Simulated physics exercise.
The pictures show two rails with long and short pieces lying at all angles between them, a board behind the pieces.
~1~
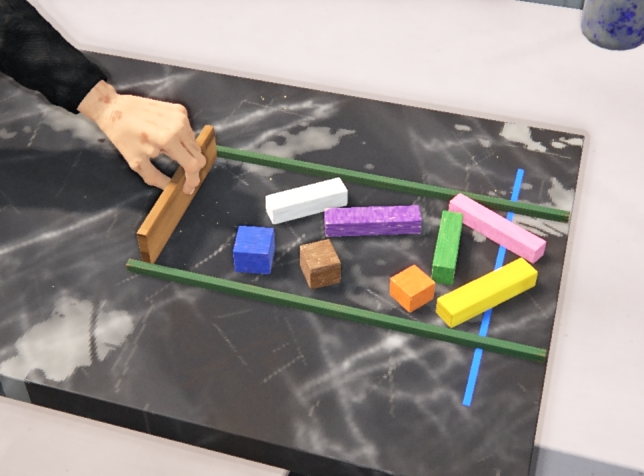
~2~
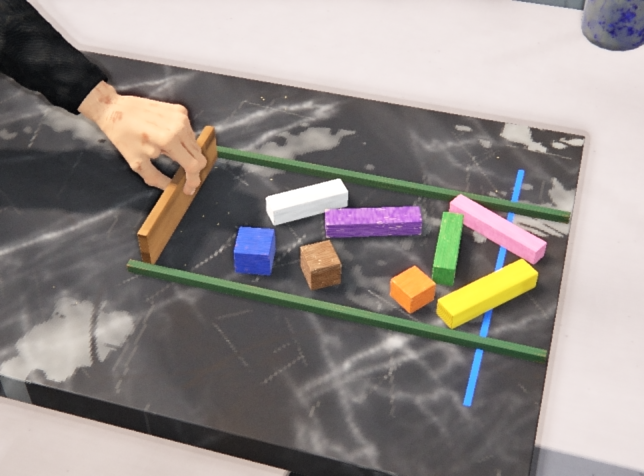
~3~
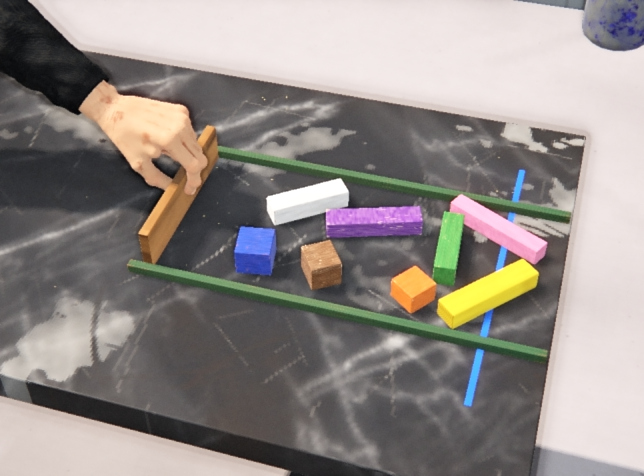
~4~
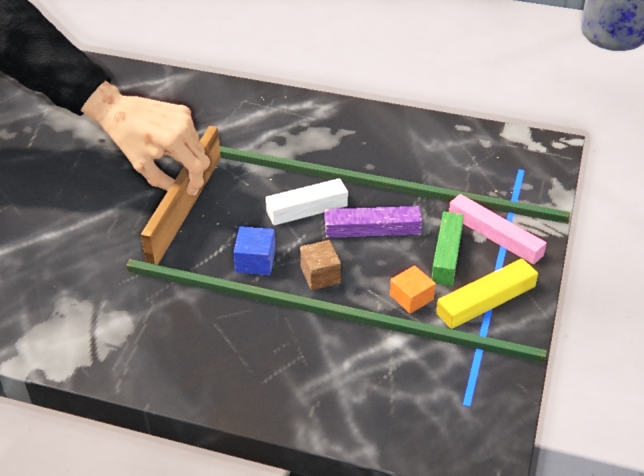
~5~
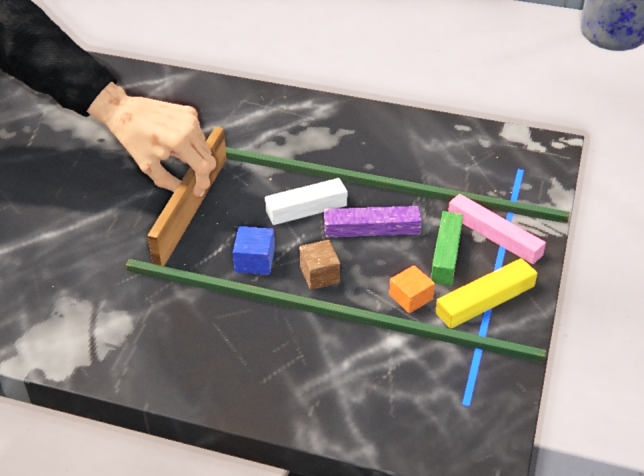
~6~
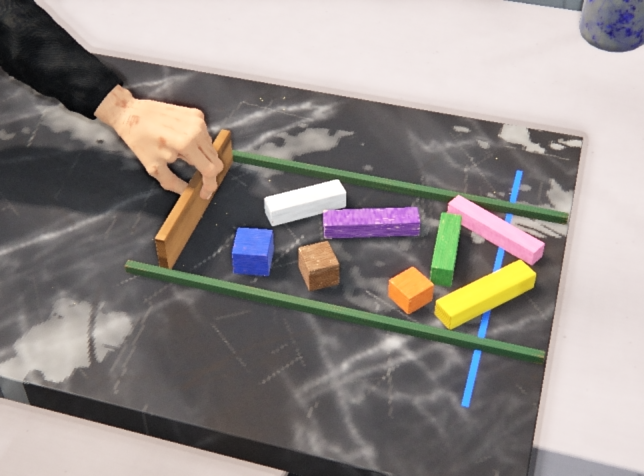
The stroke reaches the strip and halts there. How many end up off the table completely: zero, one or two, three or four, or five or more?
Three or four.
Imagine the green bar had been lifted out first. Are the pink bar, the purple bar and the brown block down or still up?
Outcome for the pink bar: It drops; for the purple bar: It stays; for the brown block: It stays.
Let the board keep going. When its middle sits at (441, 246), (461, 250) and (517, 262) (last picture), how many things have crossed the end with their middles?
Per position: 0 / 1 / 5.
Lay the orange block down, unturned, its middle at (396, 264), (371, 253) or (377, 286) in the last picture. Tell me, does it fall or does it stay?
Result per try, in order: Not toppled; not toppled; toppled.
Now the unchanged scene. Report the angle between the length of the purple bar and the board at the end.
I'd say it's about 5° out of line.
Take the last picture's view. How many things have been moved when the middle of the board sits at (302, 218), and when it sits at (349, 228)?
Tally: 4; 5.
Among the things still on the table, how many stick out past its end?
Things overhanging at the end: 2.
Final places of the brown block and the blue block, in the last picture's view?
The one named first is at (541, 321), the next at (506, 309).
Soon after, none off yet; yellow stick at rest near (486, 294); pink bar at rest near (494, 229); green bar at rest near (446, 249).
After that, none off yet; yellow stick displaced a little near (513, 301); pink bar moving near (499, 230); green bar displaced a little near (463, 252).
In the end, the number that fall off is three or four; gone, orange block, pink bar and yellow stick.
